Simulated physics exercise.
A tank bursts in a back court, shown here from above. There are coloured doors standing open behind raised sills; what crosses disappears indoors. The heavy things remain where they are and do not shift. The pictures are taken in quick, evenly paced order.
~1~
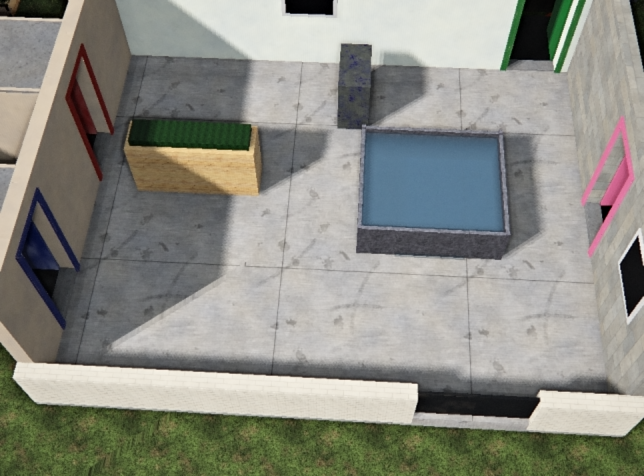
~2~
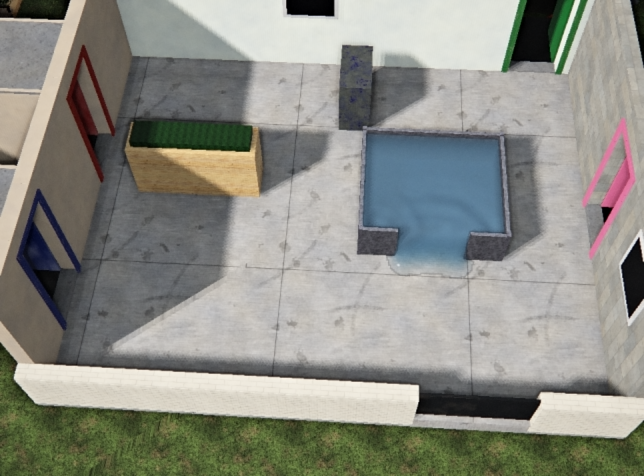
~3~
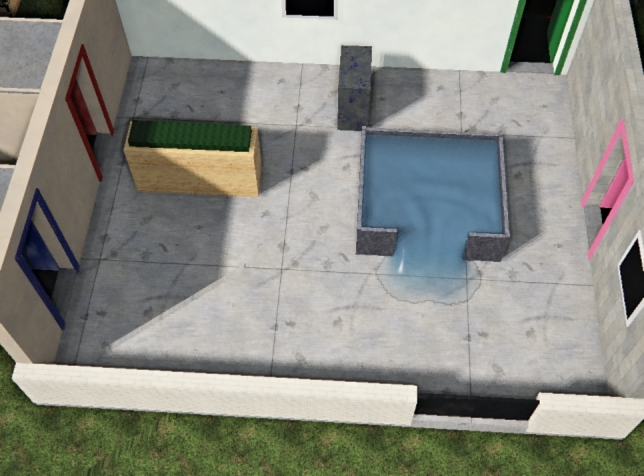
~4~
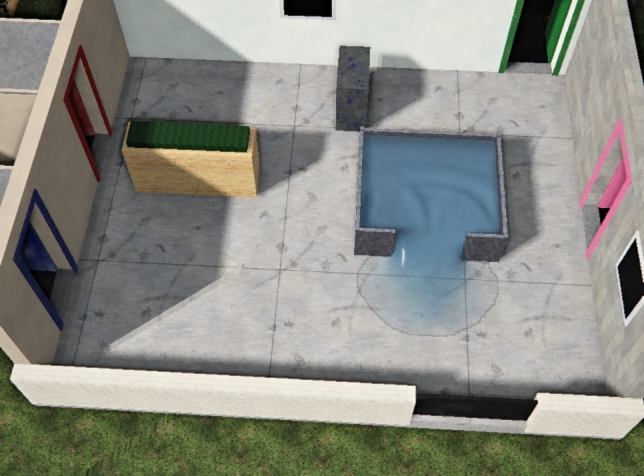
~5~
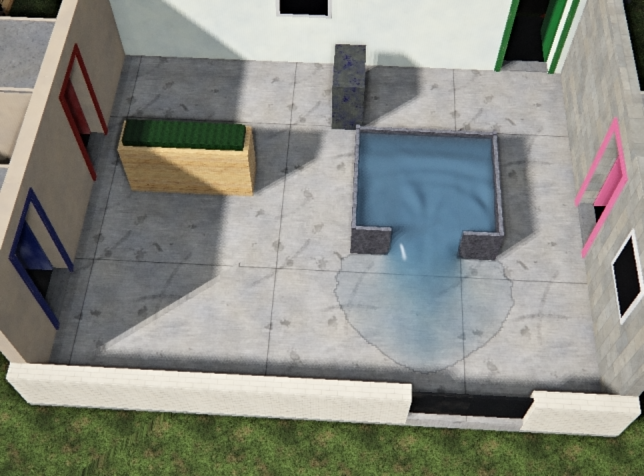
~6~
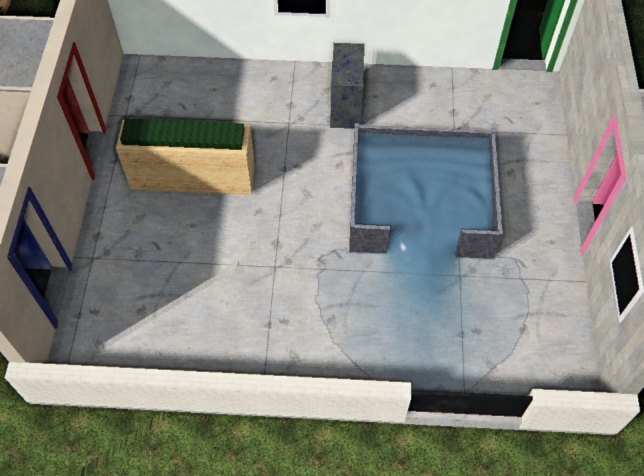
At the start, a square tank of water sits whole and still in a walled court with coloured doorways. Its near wall opens in the middle and water pours out, spreading across the paving in a widening rounded sheet that extends toward the low front wall.
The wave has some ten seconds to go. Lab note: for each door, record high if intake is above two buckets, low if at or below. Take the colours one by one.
Red door: Low; pink door: Low; blue door: Low; green door: High.
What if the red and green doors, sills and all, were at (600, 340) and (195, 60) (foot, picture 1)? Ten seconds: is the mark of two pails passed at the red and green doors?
Red: Gets flooded; green: Does not flood.
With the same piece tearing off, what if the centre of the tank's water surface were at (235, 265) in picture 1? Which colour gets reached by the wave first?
That would be the one in blue.
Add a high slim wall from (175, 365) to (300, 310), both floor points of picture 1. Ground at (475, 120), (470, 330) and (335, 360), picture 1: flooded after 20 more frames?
Taking the points in turn, they are high and dry, inundated and inundated.
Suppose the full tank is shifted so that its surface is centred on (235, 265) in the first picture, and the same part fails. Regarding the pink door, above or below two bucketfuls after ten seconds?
Briefly, the pink door remains below.
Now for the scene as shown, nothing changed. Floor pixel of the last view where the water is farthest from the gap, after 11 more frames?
Farthest reach: (139, 387).
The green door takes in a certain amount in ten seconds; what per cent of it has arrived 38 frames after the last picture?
It works out at roughly 20 percent of the ten-second total.
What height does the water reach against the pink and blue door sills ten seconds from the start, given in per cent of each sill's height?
Close to 40 per cent for the first one and close to 50 per cent for the second.
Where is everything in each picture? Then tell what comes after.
The first picture shows the water tank at (432, 181) is whole and still.
In the second picture, water pours out at (431, 246) and has run to (467, 268).
In the third picture, water pours out at (429, 248) and has run to (459, 298).
In the fourth picture, water pours out at (428, 249) and has run to (443, 332).
In the fifth picture, the front is at (436, 366), out from the gap at (424, 247).
In the sixth picture, water pours out at (423, 245) and has run to a hidden place.
A moment on, water covers 15 % of the floor; the red door not reached, the pink door not reached, the blue door not reached, the green door not reached.
Next, water covers 20 % of the floor; the red door not reached, the pink door not reached, the blue door not reached, the green door not reached.
Then, water covers 40 % of the floor; the red door not reached, the pink door wet at the sill, nothing in, the blue door wet at the sill, nothing in, the green door not reached.
Later, water covers 65 % of the floor; the red door wet at the sill, nothing in, the pink door wet at the sill, nothing in, the blue door wet at the sill, nothing in, the green door over two buckets in.
In the end, water covers 90 % of the floor; the red door wet at the sill, nothing in, the pink door wet at the sill, nothing in, the blue door wet at the sill, nothing in, the green door far over two buckets in.
